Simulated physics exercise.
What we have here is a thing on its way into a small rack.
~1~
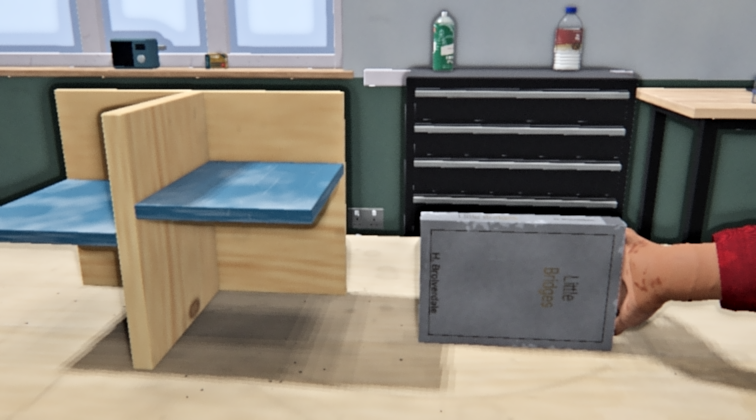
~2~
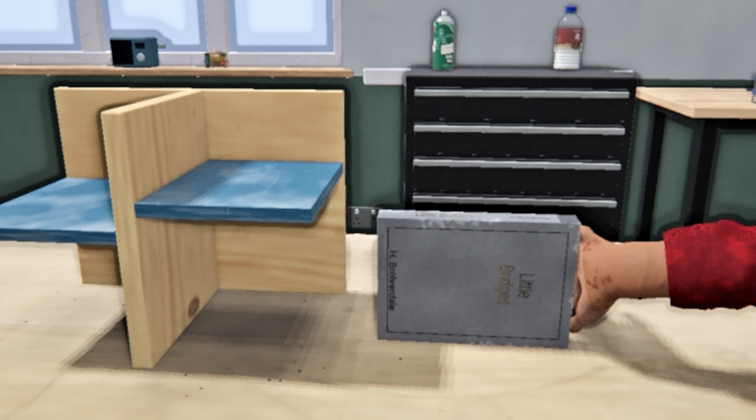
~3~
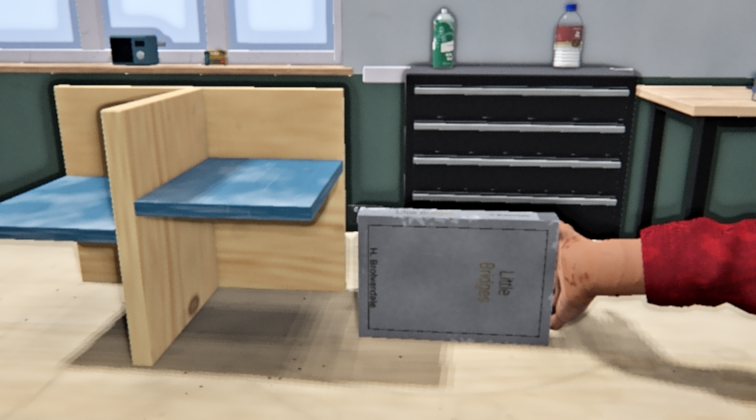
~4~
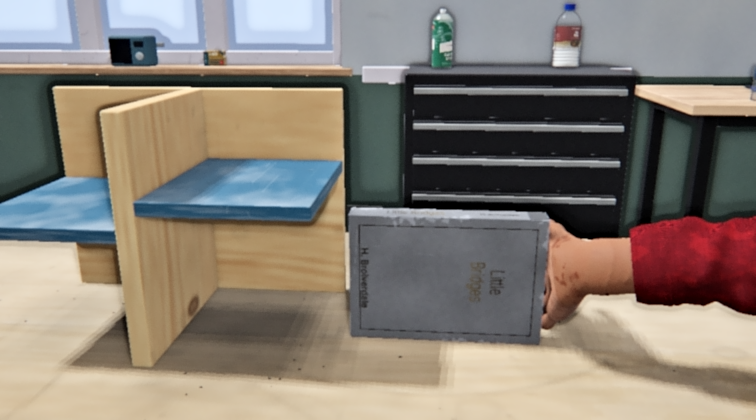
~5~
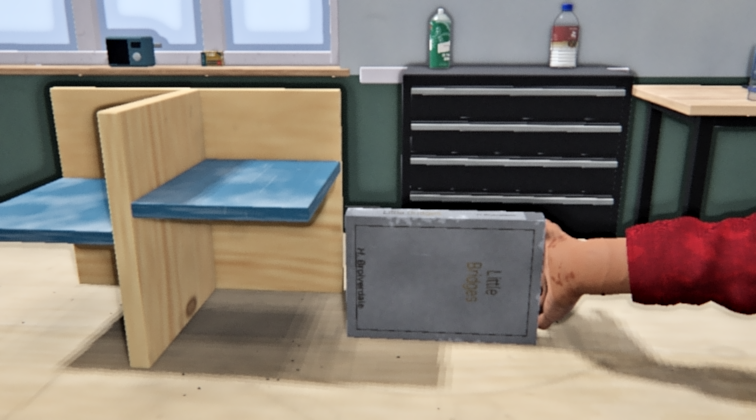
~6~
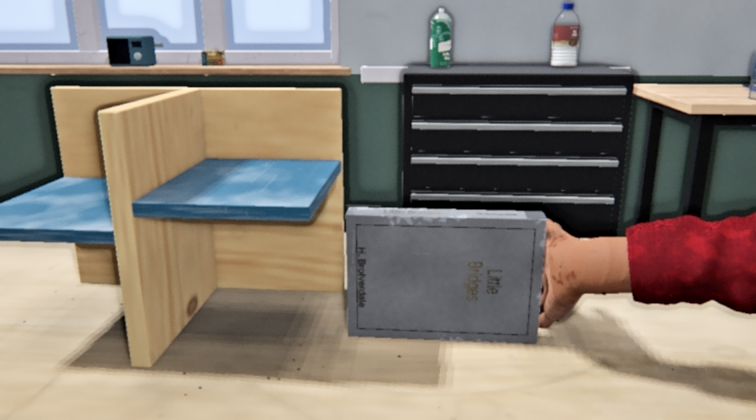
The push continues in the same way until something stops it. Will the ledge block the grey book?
No, the grey book passes underneath.
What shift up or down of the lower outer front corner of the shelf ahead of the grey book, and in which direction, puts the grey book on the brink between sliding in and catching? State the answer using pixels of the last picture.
The switch happens after a shift of some 20 pixels down.
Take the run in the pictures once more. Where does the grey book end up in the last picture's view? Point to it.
(279, 271), roughly.
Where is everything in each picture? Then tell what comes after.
In the first picture, hand sliding it forward; grey book (516, 282); shelf (173, 218).
In the second picture, hand sliding it forward; grey book (474, 280); shelf (173, 216).
In the third picture, hand sliding it forward; grey book (455, 277); shelf (173, 214).
In the fourth picture, hand sliding it forward; grey book (445, 277); shelf (172, 215).
In the fifth picture, hand sliding it forward; grey book (442, 277); shelf (170, 216).
In the sixth picture, hand sliding it forward; grey book (442, 276); shelf (171, 215).
Then, 0.40 s past the last view, grey book sliding up to the opening near (393, 274).
Then, 0.70 s past the last view, grey book part of the way in near (335, 273).
Finally, the grey book goes under, near (280, 271).
